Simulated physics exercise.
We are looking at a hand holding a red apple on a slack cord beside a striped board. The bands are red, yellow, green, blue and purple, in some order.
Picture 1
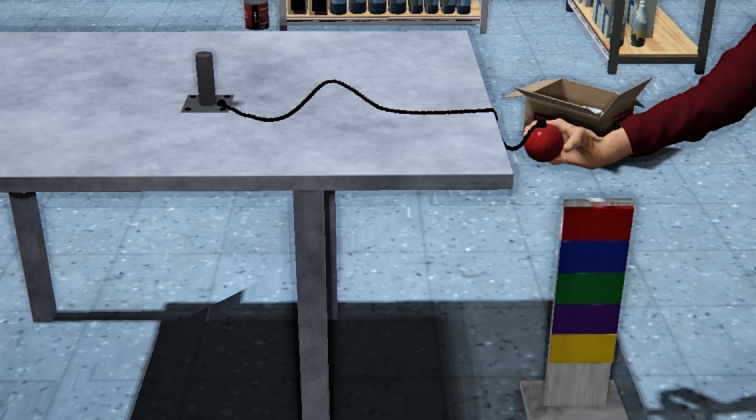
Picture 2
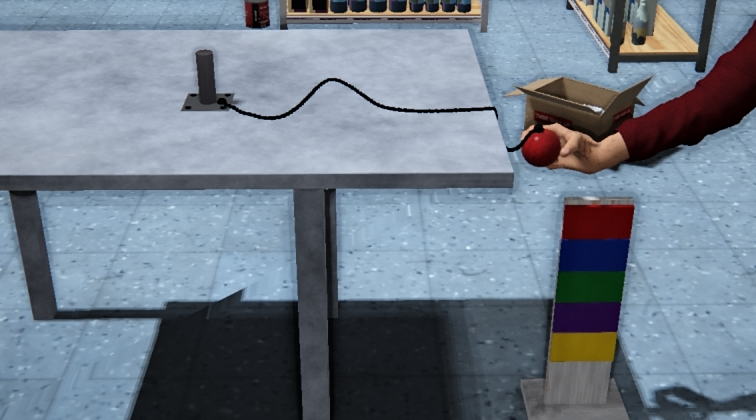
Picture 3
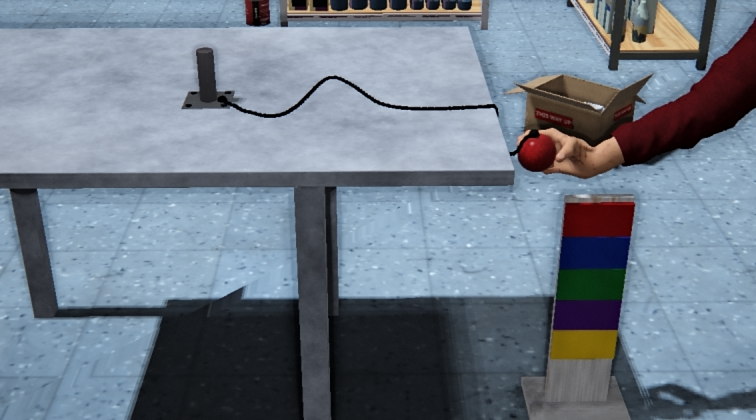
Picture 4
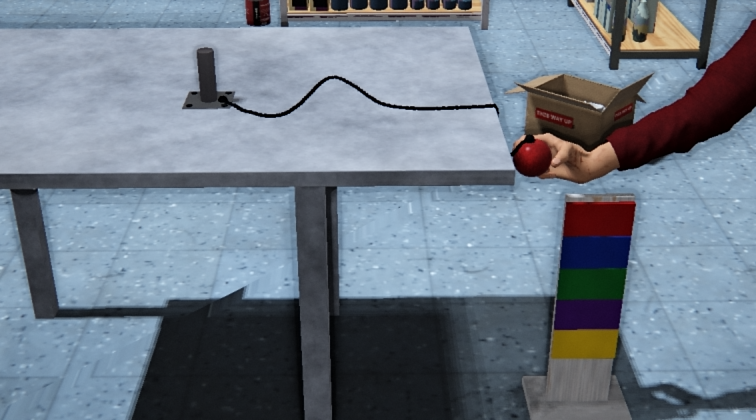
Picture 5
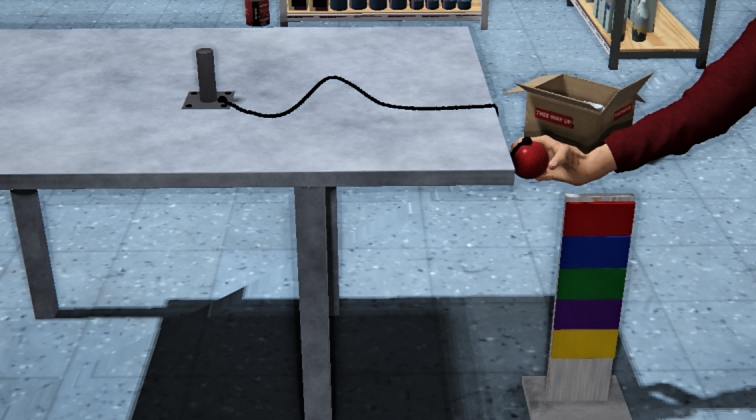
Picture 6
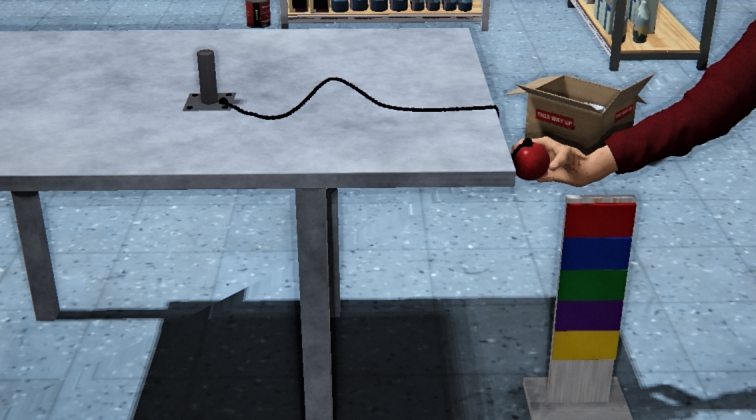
Tiled room with shelves, a hand holding a round red object on a slack cord, shifting slightly left, then staying still.
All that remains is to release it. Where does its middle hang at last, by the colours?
The cord holds its middle at purple.
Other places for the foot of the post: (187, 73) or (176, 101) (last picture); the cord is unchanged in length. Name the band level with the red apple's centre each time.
One after the other, green; green.
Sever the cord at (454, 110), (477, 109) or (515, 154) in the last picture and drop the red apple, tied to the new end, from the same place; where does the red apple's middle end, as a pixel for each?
Near (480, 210), (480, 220) and (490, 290).
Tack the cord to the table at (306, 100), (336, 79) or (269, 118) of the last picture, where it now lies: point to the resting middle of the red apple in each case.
In that order: (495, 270), (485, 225) and (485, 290).
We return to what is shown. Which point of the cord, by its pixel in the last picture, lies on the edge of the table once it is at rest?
Near (372, 100).
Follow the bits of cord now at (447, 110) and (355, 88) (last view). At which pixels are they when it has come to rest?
Near (491, 184) and (456, 103).
Soon after, apple near (506, 297); level with green.
After that, apple near (456, 316); level with purple.
And then, apple near (492, 316); level with purple.
In the end, apple near (481, 319); level with purple. At purple.
